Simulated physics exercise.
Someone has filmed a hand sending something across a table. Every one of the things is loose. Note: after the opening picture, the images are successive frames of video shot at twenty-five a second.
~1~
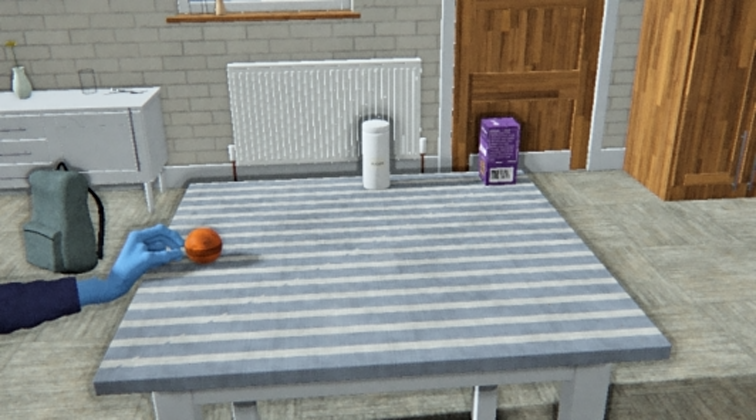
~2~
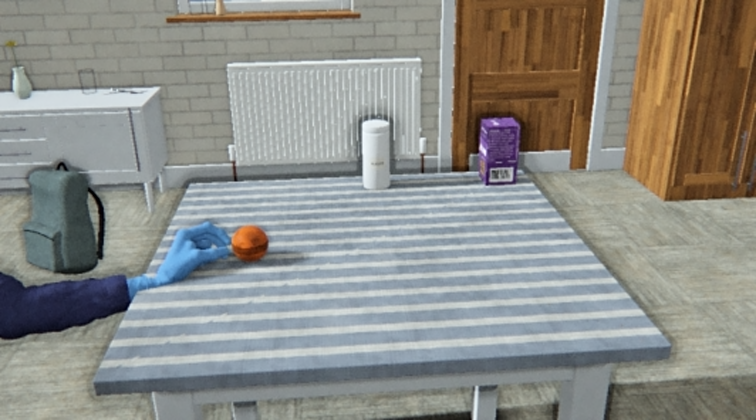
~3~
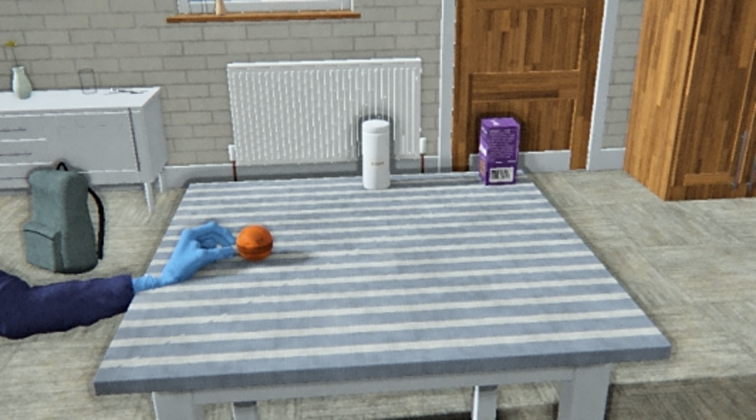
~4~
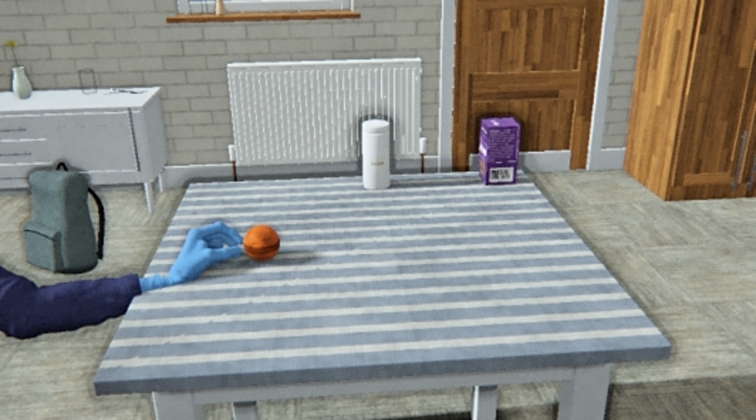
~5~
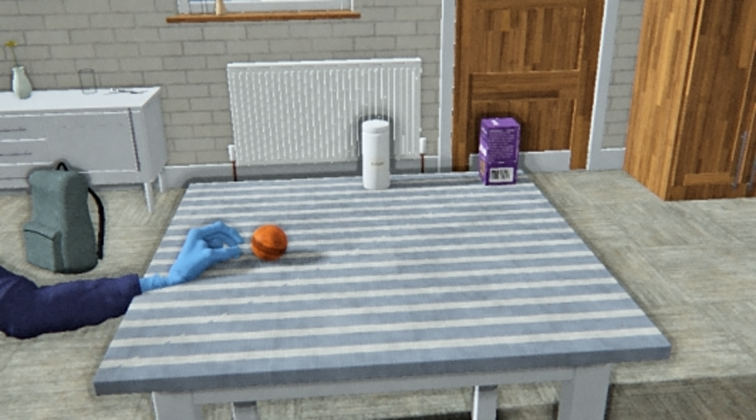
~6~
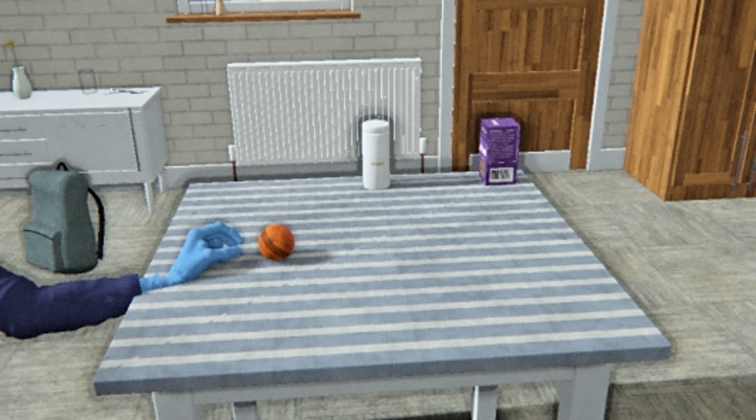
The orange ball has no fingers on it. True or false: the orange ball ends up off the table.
False.
Then, 0.20 s on from there, orange ball shifted about its own width near (308, 241).
Then, 0.40 s on from there, orange ball shifted well along near (330, 240).
In the end, moved from the start, orange ball. At the end, from the last picture's camera, orange ball near (350, 239).
